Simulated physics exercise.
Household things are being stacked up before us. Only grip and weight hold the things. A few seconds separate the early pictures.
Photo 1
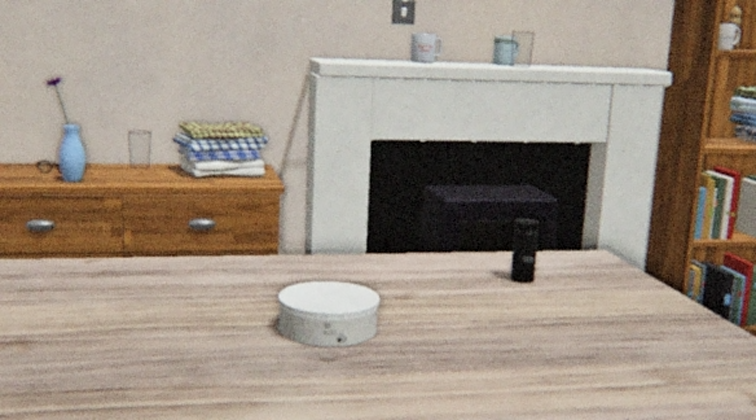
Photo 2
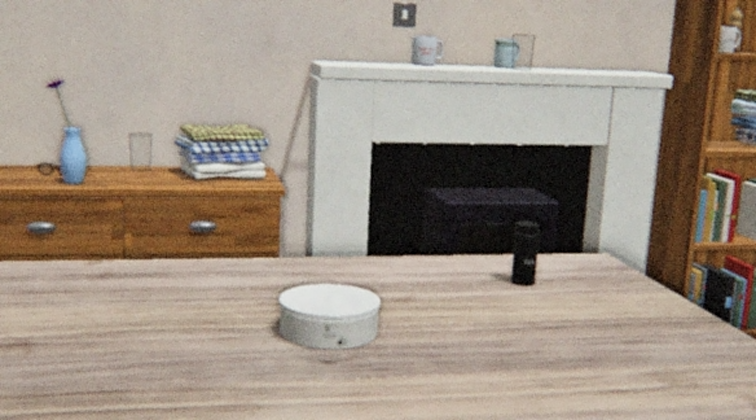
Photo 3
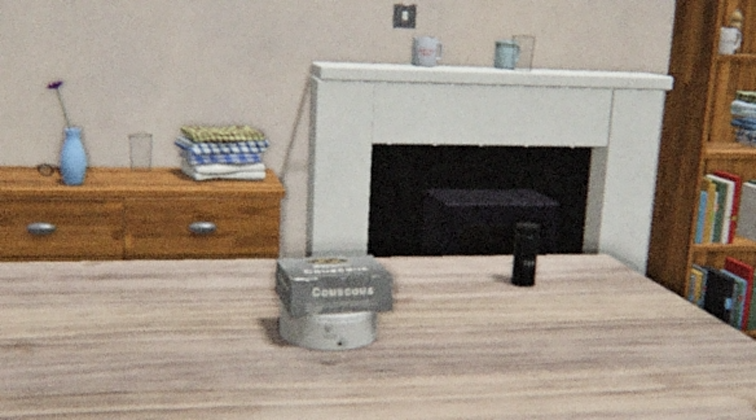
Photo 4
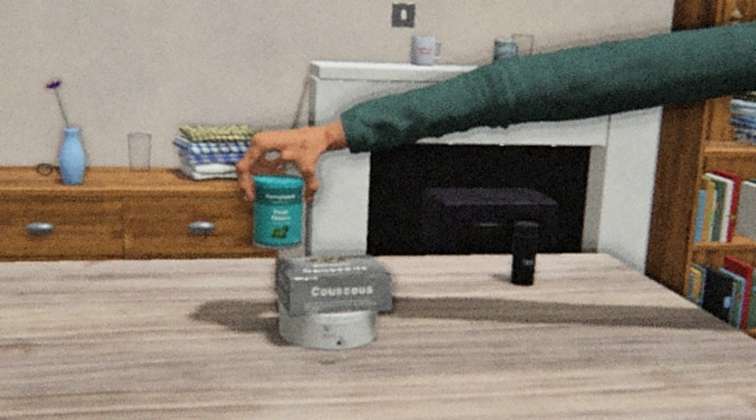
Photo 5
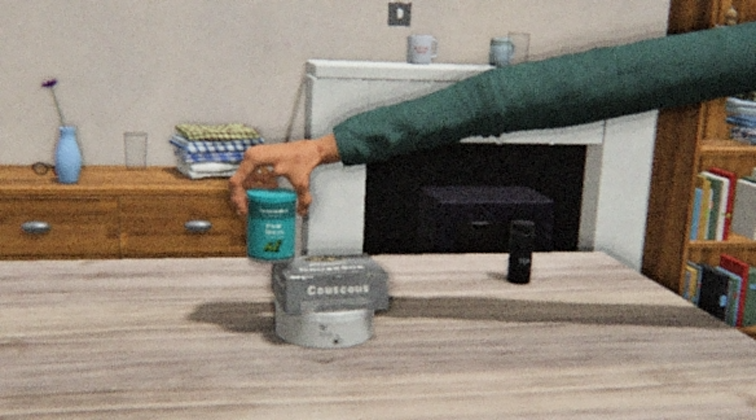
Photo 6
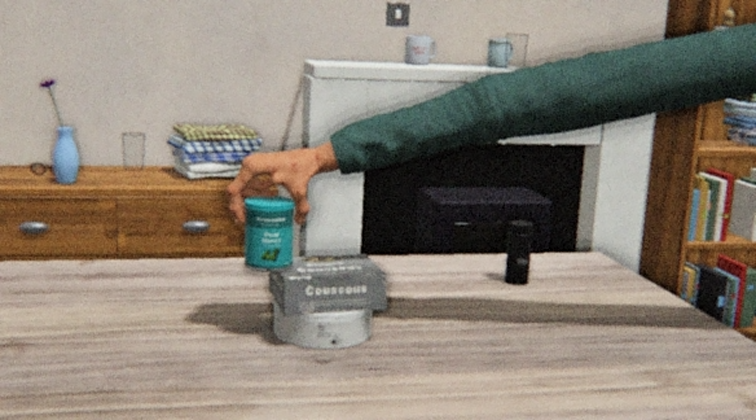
Grey couscous packet appearing on a white tub, then a green-sleeved arm lowering a turquoise pot at its left edge.
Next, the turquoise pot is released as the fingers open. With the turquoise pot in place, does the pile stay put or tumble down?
The pile will not stay secure.
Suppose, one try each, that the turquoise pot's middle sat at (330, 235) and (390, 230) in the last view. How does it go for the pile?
On the first go it remains standing, and on the second it collapses.
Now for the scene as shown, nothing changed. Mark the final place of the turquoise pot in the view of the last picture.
The object winds up at approximately (174, 319).
Then, 0.40 s on from there, turquoise pot now fallen.
Then, 0.50 s on from there, things are still on the move.
Then, 0.60 s on from there, as before.
Then, 2.00 s on from there, nothing new.
In the end, fallen, turquoise pot; the other 3 unmoved. At the end, from the last picture's camera, turquoise pot near (174, 319). The pile loses its balance.
